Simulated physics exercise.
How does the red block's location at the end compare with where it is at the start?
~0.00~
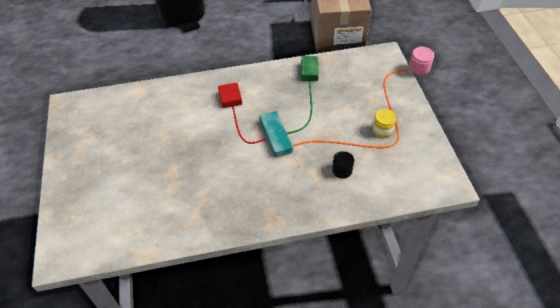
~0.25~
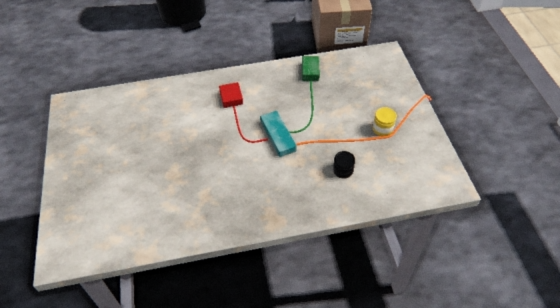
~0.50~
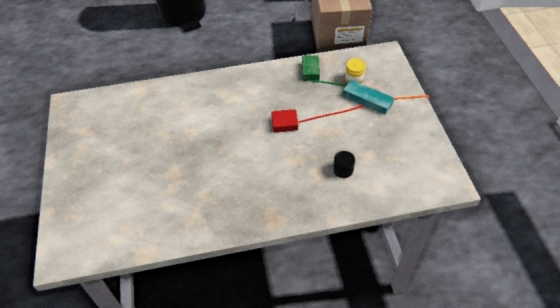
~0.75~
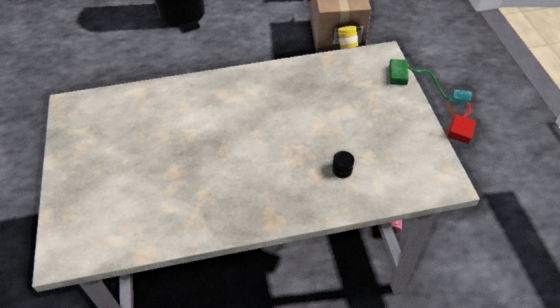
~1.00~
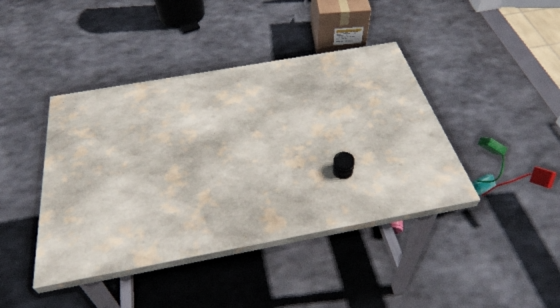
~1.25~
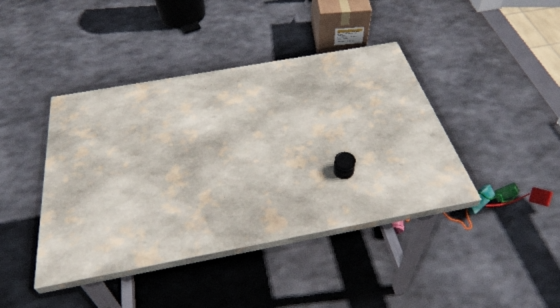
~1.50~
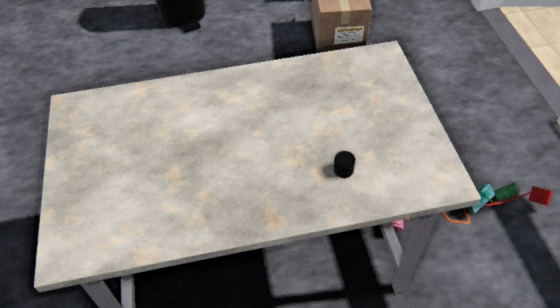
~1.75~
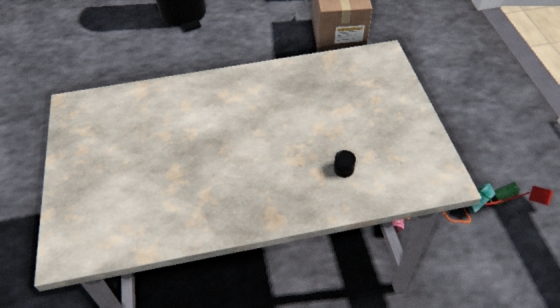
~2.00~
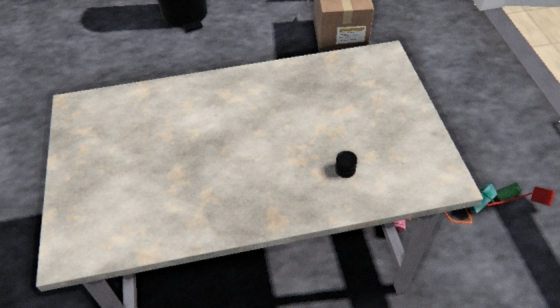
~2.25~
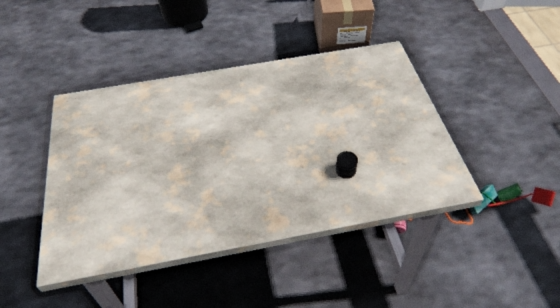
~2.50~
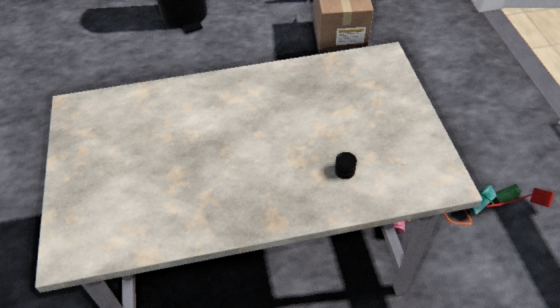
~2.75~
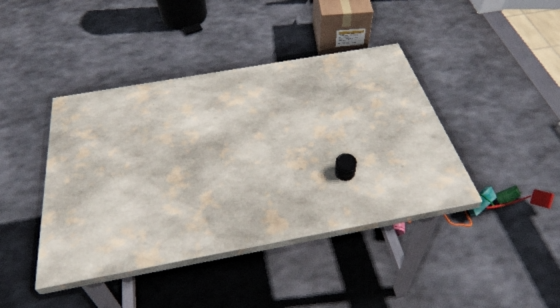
At the start the red block sits on the tabletop, toward the far side and left of the teal strip. By the end it lies on the floor beyond the table's near right corner, to the right of the teal strip.
The video shows a pink object dropping past a table's right end, followed by the corded teal strip, red block and green block sliding off, while a yellow tin goes over the far edge. The corded pieces settle on the floor at right, leaving only the black tub on top.
